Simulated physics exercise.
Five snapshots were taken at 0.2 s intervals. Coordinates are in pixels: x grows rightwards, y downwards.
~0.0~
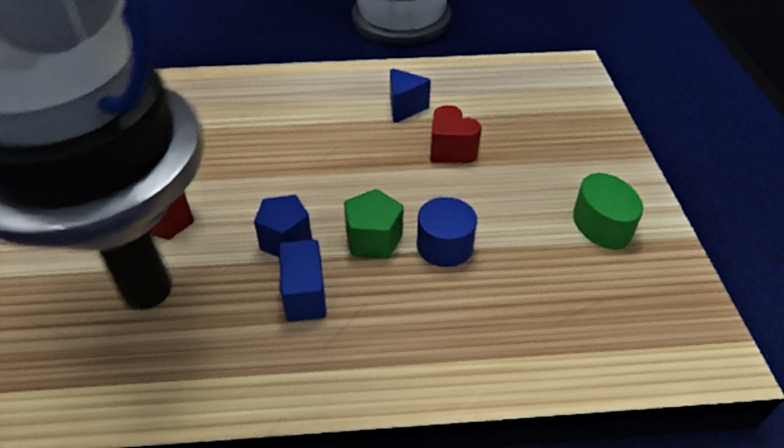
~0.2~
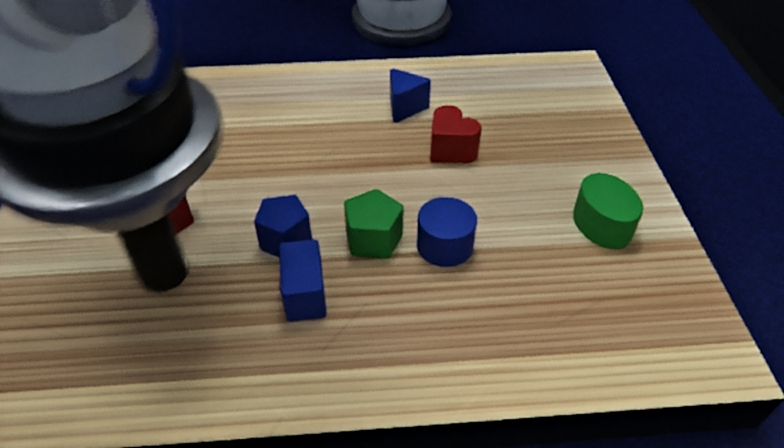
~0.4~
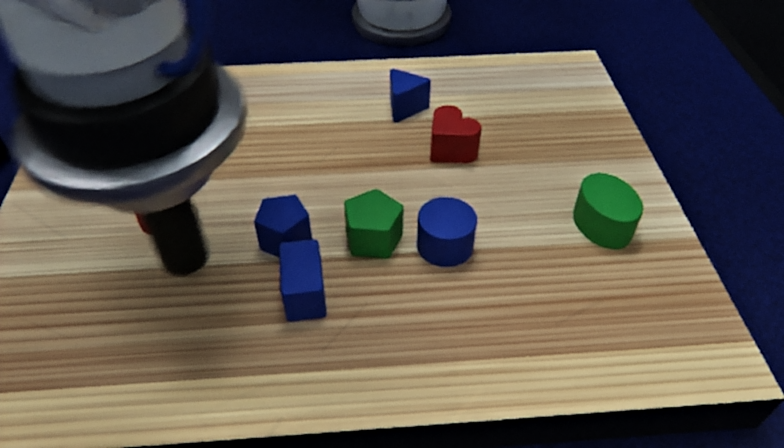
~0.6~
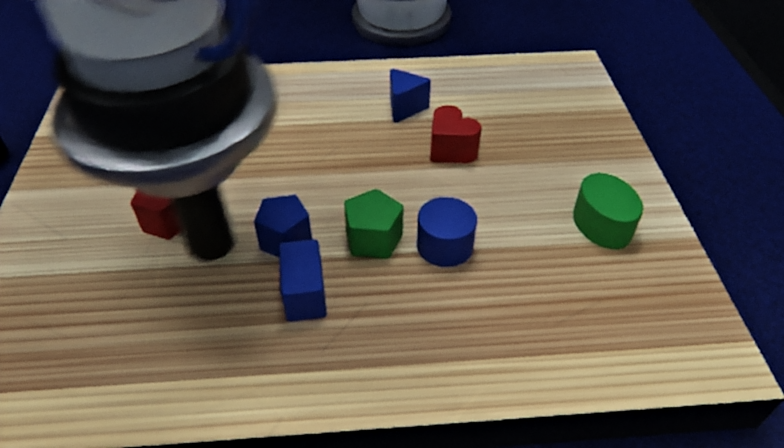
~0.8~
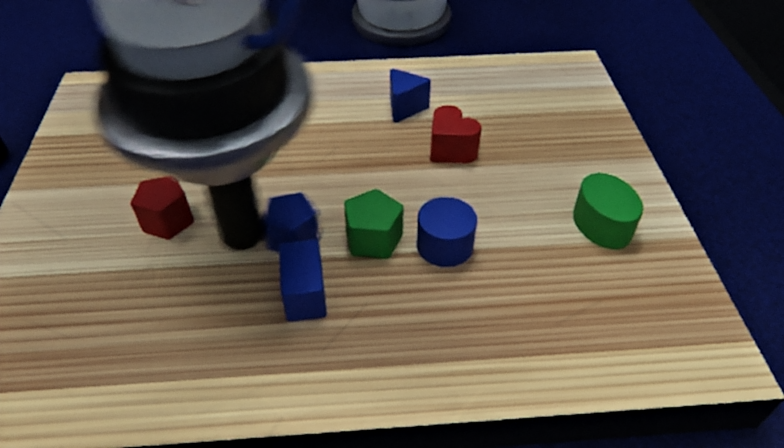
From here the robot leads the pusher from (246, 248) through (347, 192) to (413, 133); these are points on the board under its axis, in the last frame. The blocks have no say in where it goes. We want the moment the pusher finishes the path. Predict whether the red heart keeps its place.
It keeps its position.
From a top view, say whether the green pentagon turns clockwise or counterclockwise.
My prediction: CW.
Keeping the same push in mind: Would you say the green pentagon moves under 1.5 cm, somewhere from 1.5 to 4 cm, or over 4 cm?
It ends 1.5 to 4 cm away.
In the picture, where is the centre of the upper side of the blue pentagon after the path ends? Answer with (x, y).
Around pixel (394, 170).
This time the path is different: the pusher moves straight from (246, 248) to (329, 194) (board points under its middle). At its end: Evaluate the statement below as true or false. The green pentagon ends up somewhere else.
That claim is true.
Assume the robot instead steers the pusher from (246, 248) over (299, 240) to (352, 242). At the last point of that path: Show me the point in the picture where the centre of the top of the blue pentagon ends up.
It is at (365, 183).
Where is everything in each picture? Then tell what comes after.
Pusher tip (147, 290); block tops, blue pentagon (281, 212); green pentagon (373, 210); blue disc (448, 217); red heart (454, 121), in the first picture.
Pusher (164, 274); blocks unchanged, in the second picture.
Pusher (185, 258); blocks unchanged, in the third picture.
Pusher (212, 244); blocks unchanged, in the fourth picture.
Pusher (242, 234); blue pentagon (289, 210); green pentagon (373, 210); blue disc (448, 217); red heart (454, 121), in the fifth picture.
On the path given first. One third of the way, pusher (316, 196); blue pentagon (360, 184); green pentagon (398, 207), turned 50° clockwise; blue disc (454, 219).
Two thirds of the way, pusher (372, 156); blue pentagon (394, 170), turned 30° clockwise; green pentagon (401, 207), turned 65° clockwise; blue disc (455, 220).
At the end, pusher (414, 118); blue pentagon (394, 170), turned 30° clockwise; green pentagon (401, 207), turned 65° clockwise; blue disc (455, 220); red heart in place.
